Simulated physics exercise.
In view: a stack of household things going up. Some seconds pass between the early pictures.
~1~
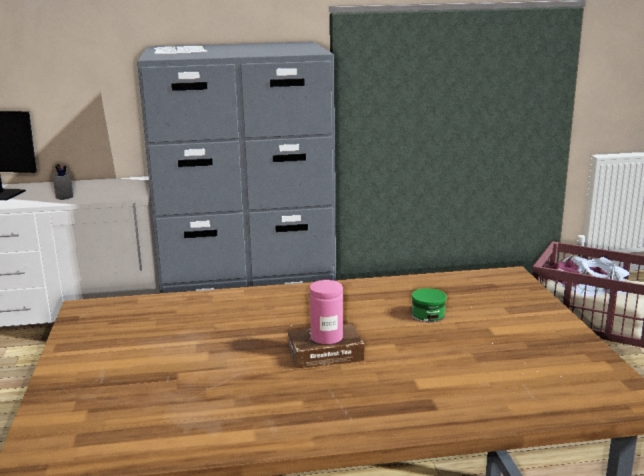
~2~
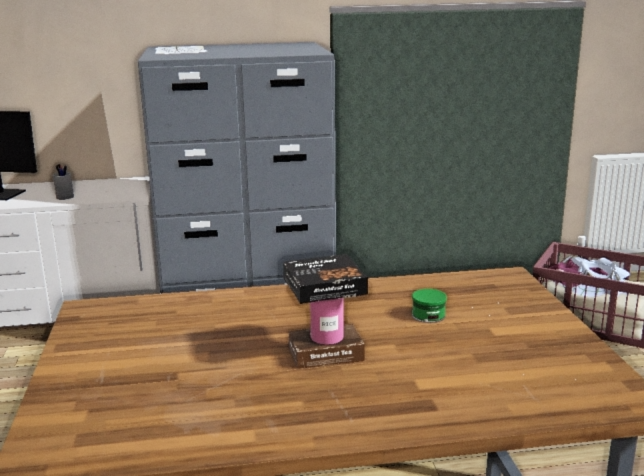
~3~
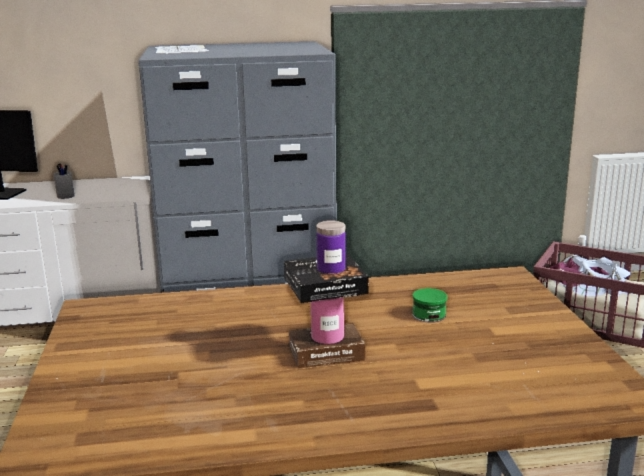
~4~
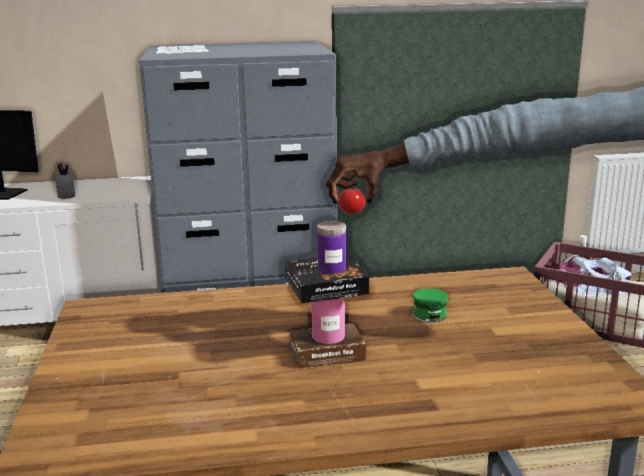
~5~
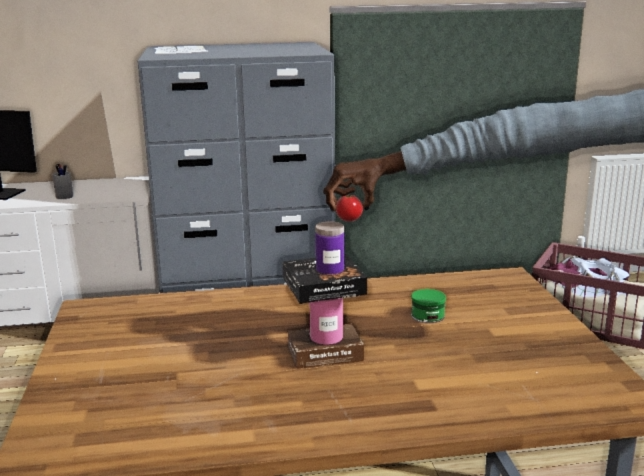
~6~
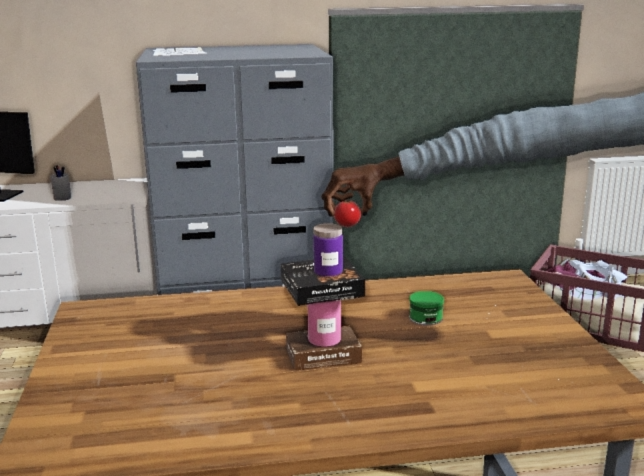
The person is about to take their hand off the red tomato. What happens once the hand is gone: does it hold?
In the end the pile gives way.
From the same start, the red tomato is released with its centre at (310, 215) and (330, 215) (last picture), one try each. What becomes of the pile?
First, it gives way; second, it holds.
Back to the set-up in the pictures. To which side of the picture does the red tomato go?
It goes to the right.
Then, 0.40 s past the last view, red tomato now fallen.
Then, 0.60 s past the last view, things are still on the move.
Finally, fallen, red tomato; the other 5 still in place. Final places as the last picture's camera would see them, red tomato near (447, 332). The pile loses its balance.
